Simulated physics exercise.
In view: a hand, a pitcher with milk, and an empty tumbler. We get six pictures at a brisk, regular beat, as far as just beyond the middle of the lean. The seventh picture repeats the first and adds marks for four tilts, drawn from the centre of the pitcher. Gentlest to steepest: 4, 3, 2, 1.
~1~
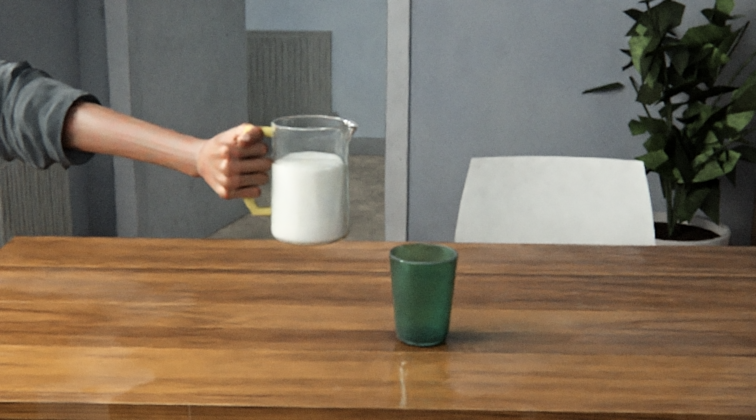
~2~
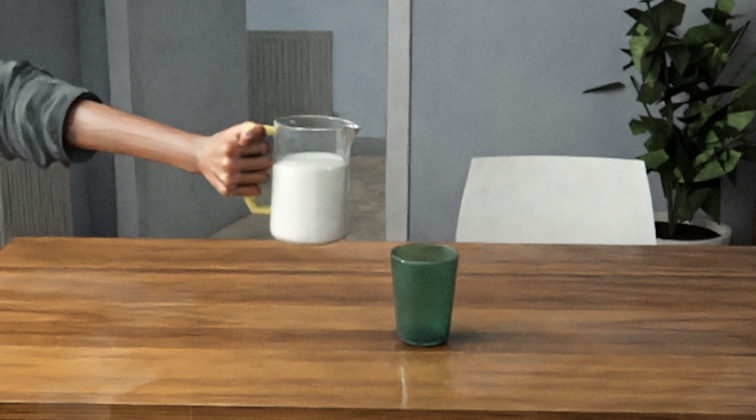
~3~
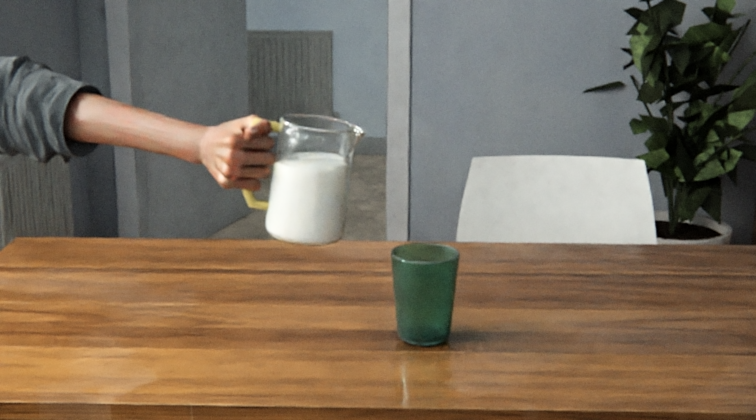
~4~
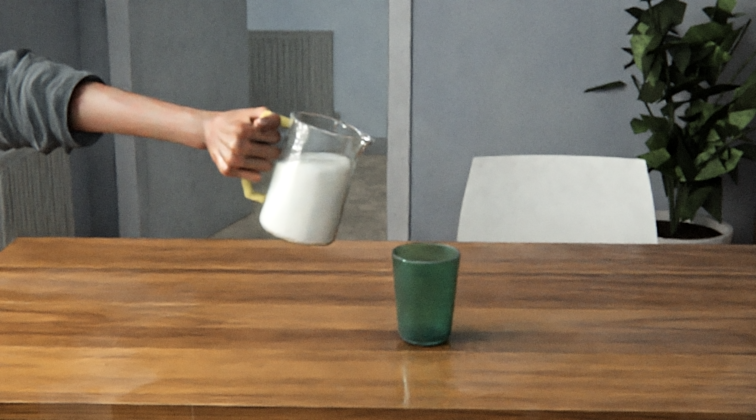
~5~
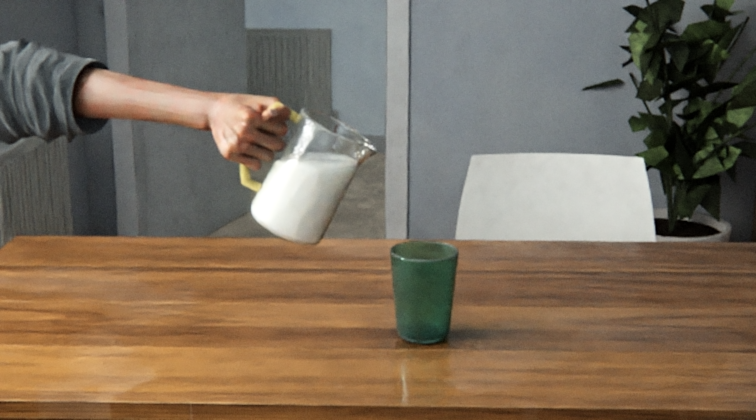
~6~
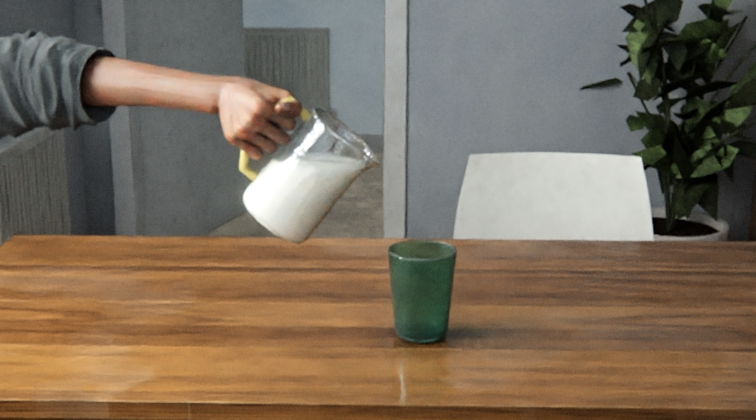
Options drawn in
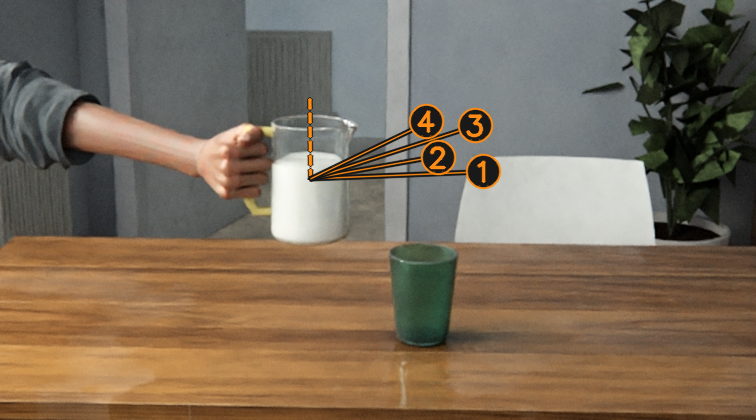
A hand holding a glass pitcher of milk by its yellow handle, gradually tilting it rightward above a green tumbler on a wooden table.
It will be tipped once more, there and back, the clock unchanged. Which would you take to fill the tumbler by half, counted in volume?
The best tilt is 3.
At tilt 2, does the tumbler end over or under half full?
Over half.
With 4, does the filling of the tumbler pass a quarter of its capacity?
Yes, it does.
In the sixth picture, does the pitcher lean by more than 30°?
Yes.
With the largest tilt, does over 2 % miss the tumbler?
Yes, it does.
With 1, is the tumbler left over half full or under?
Over.
In orange, 1 at (466, 172); 2 at (421, 159); 3 at (459, 130); 4 at (411, 129).
Choosing 1, the tumbler ends with about 88 % of what it can hold; 9 % of the milk is spilt.
Choosing 2, the tumbler ends with about 75 % of what it can hold.
Choosing 3, the tumbler ends with about 53 % of what it can hold.
Choosing 4, the tumbler ends with about 30 % of what it can hold.
